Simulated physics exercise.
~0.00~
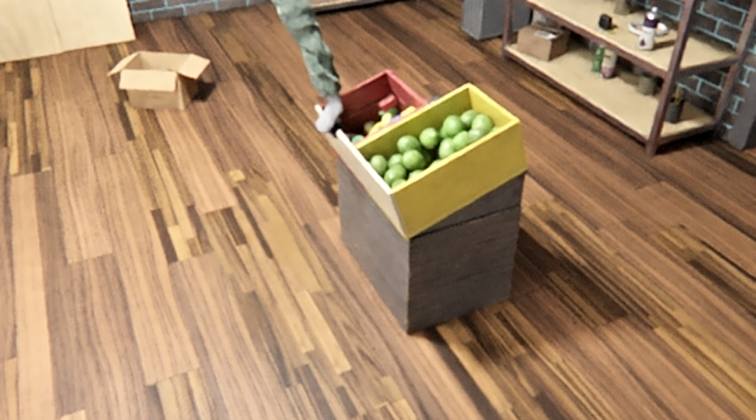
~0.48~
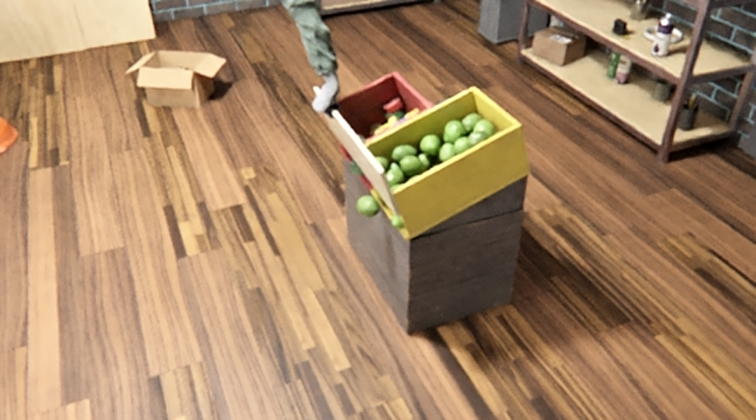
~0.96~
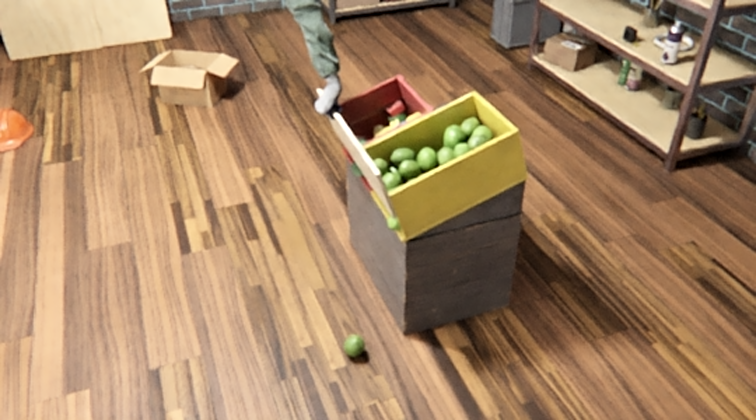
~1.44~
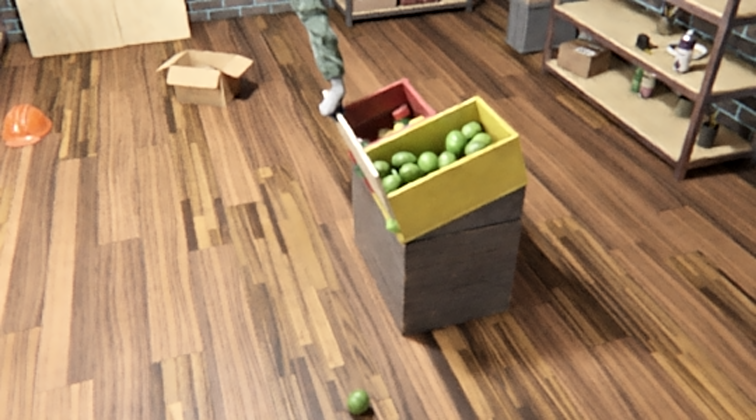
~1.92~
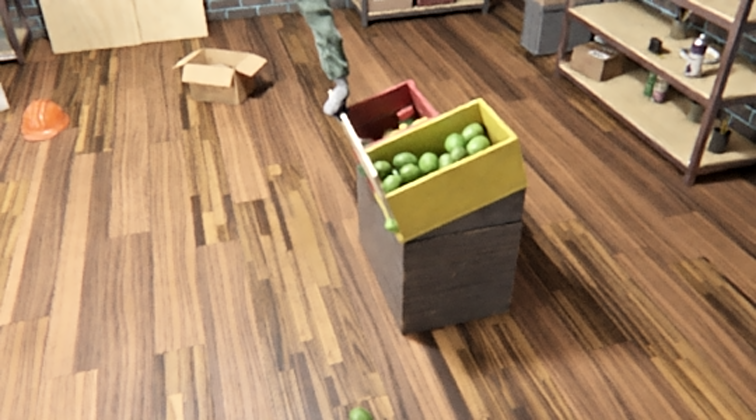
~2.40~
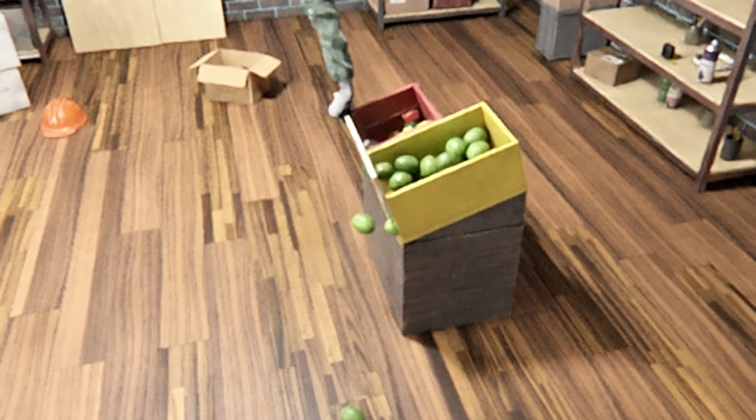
Green balls dropping one after another from a tilted yellow bin beside a red bin as a hand lifts the front gate.
